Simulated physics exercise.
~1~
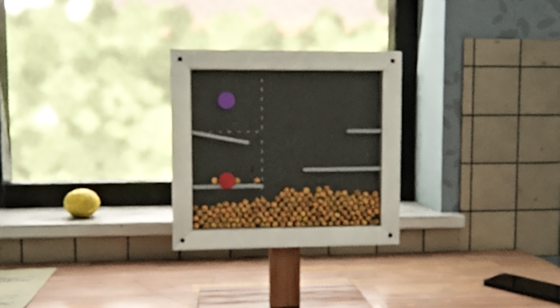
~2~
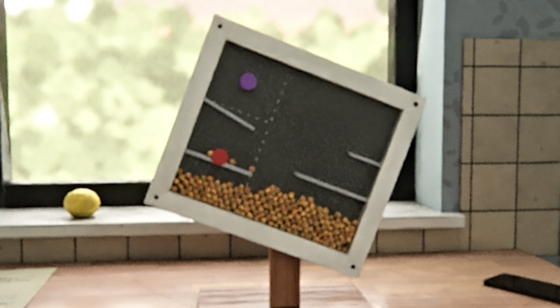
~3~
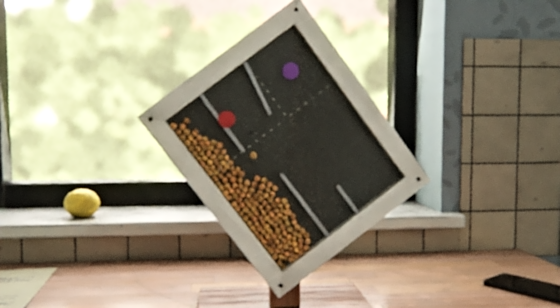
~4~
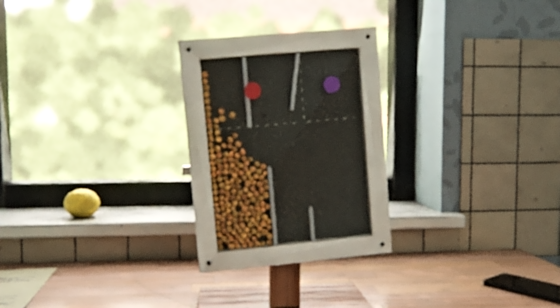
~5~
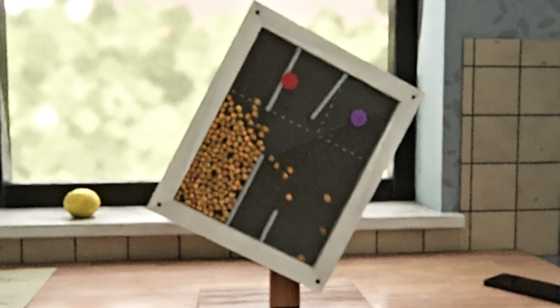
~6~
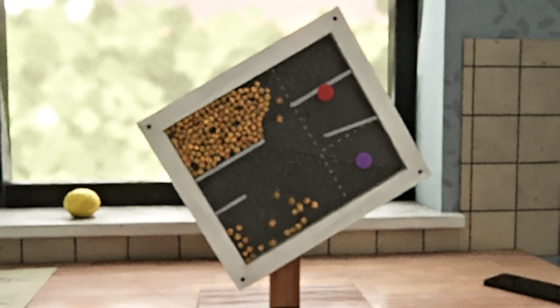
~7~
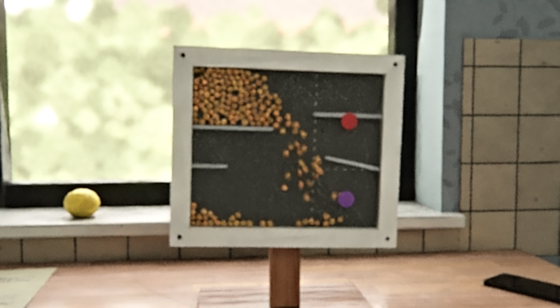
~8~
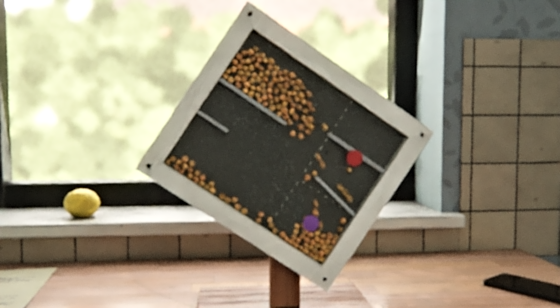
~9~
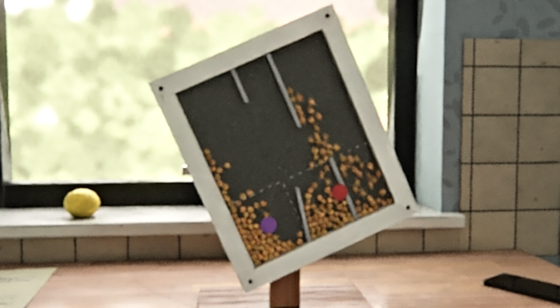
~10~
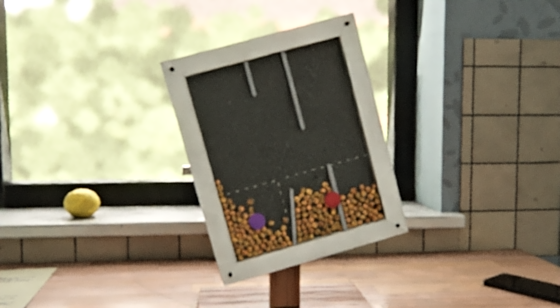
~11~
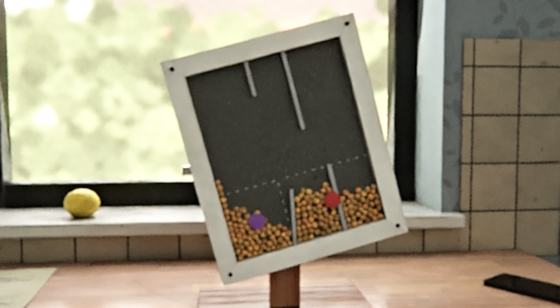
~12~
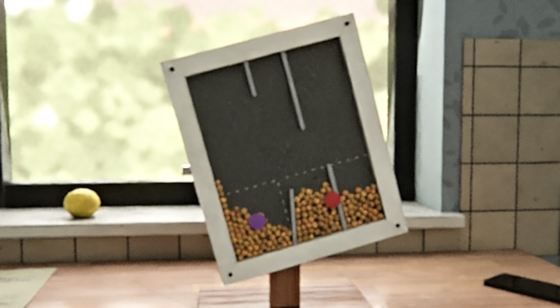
We see a framed, clear-fronted case of small wooden beads turn clockwise on a post beside a window, its beads sliding, then spilling off an inner ledge. It stops tilted, with the beads settled along the bottom around the purple dot at left and the red dot at right.
